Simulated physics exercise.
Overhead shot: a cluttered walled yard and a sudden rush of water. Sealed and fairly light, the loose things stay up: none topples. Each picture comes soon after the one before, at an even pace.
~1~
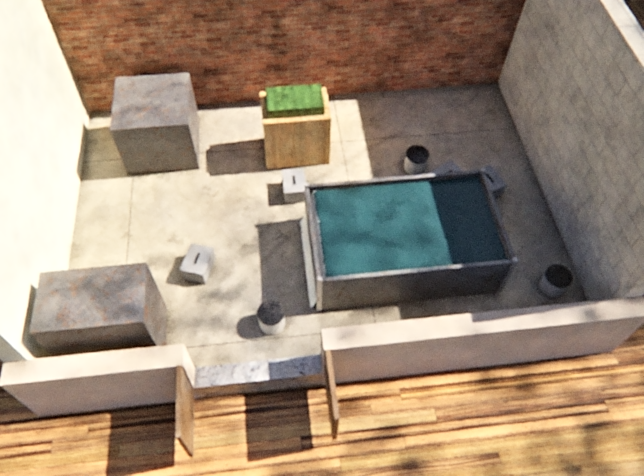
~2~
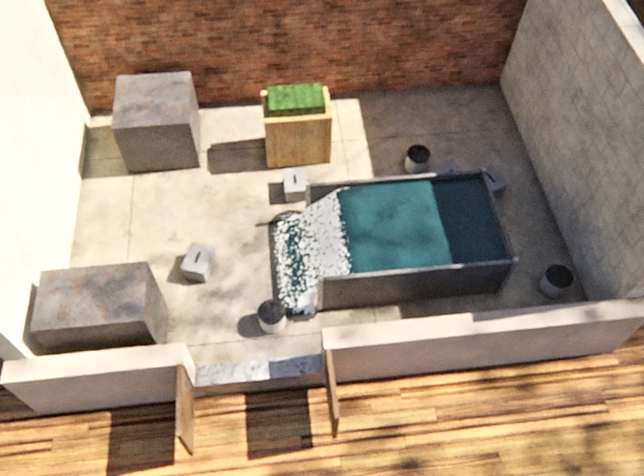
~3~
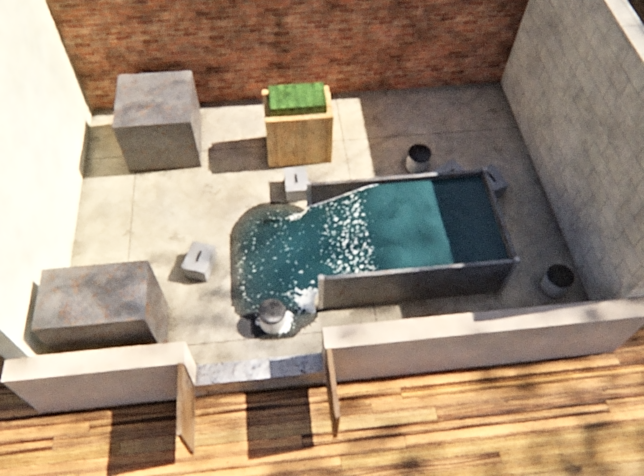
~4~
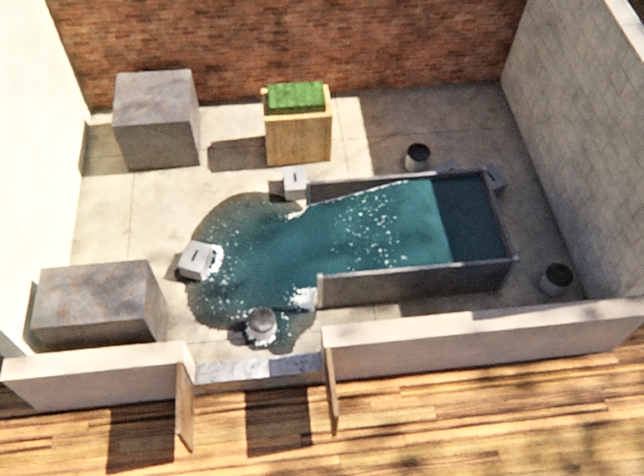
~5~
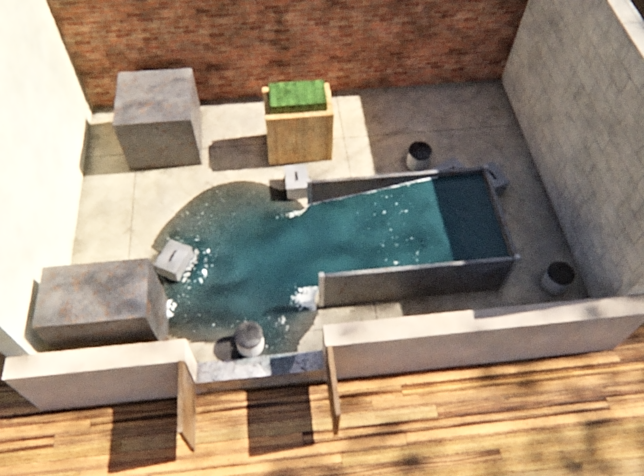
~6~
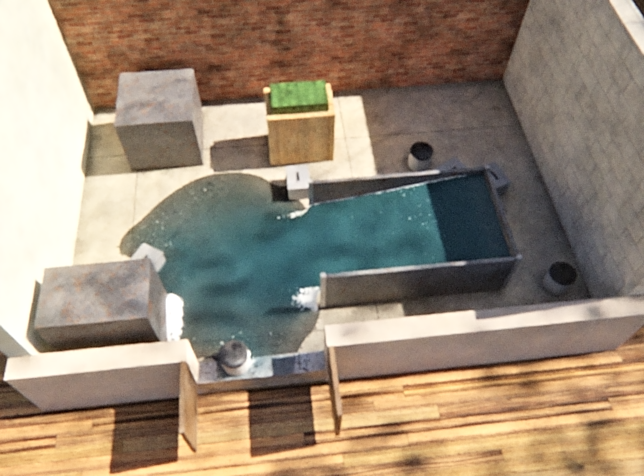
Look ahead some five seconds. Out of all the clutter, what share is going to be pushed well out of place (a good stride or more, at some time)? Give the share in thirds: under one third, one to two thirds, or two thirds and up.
Looks to me like between one and two in three get shifted a long way.
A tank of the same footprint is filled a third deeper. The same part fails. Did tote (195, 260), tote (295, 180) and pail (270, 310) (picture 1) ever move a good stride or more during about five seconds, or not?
Order as given: Displaced that much; displaced that much; displaced that much.
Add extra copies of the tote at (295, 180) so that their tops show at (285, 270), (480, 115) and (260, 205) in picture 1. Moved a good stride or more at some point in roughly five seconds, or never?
One after the other: Shifted that much, under that, yes.
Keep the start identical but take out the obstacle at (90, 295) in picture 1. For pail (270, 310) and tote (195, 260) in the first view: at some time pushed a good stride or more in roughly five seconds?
In order: Went the distance, then went the distance.
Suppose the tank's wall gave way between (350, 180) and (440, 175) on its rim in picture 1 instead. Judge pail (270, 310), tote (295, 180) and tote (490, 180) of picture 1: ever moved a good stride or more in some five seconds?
The first: Fell short; the second: Fell short; the third: Went past that.
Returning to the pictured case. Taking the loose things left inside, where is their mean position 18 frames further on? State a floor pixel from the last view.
Mean floor position: Approx. (371, 176) px, last view.
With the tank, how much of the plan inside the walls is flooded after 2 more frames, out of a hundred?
About 40 percent.
A moment on, 2 of 8 are well off their spots; 0 afloat.
Next, 2 of 8 are well off their spots; 1 afloat.
Later, 2 of 8 are well off their spots; 1 afloat.
In the end, 3 of 8 are well off their spots, and 3 have been at some point; 1 afloat.
